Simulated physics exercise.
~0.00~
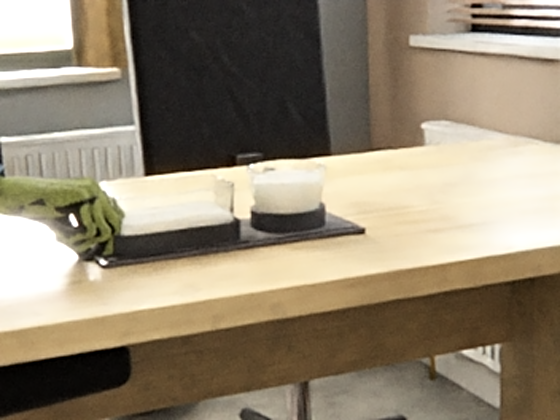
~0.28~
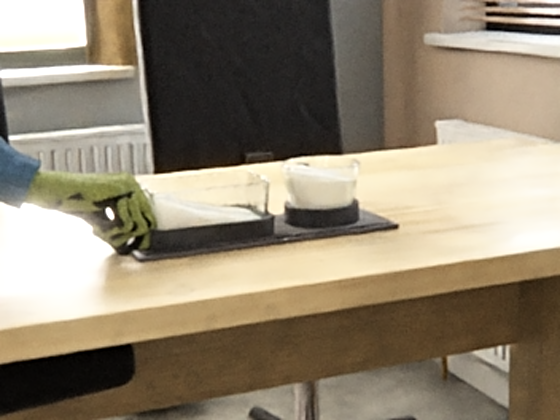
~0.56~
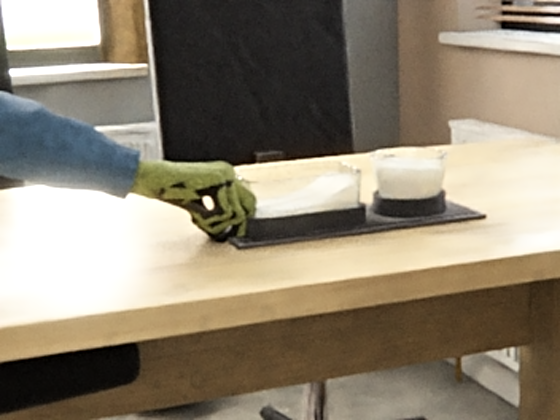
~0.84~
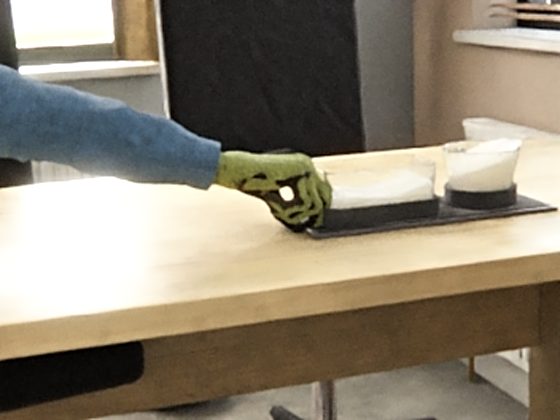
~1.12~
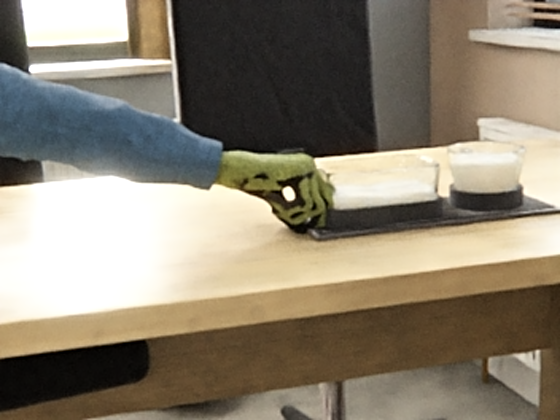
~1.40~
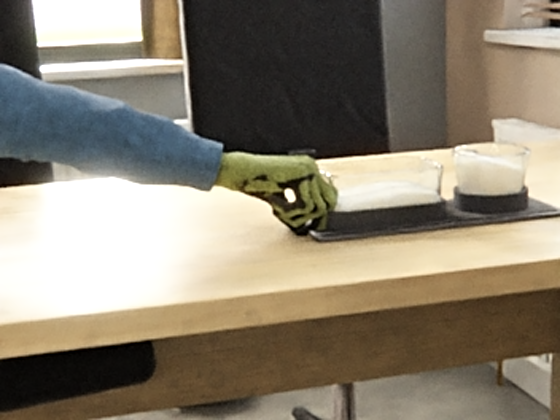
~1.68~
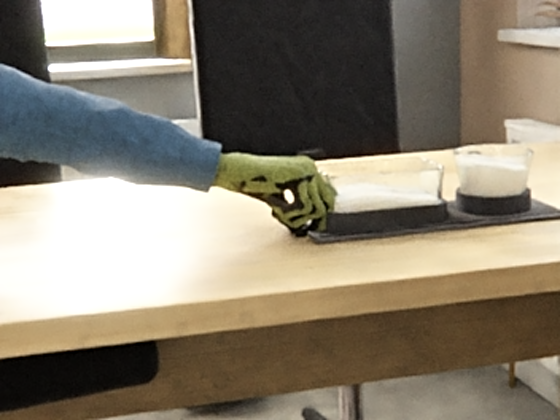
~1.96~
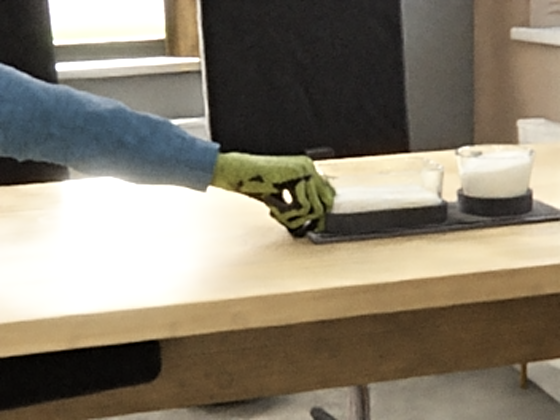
A green-gloved hand in a blue sleeve pushed a dark tray holding an oblong tub and a cup of milk to the right across a wooden table, making the milk tilt and slosh, then stopped and stayed at the tray as the milk calmed.
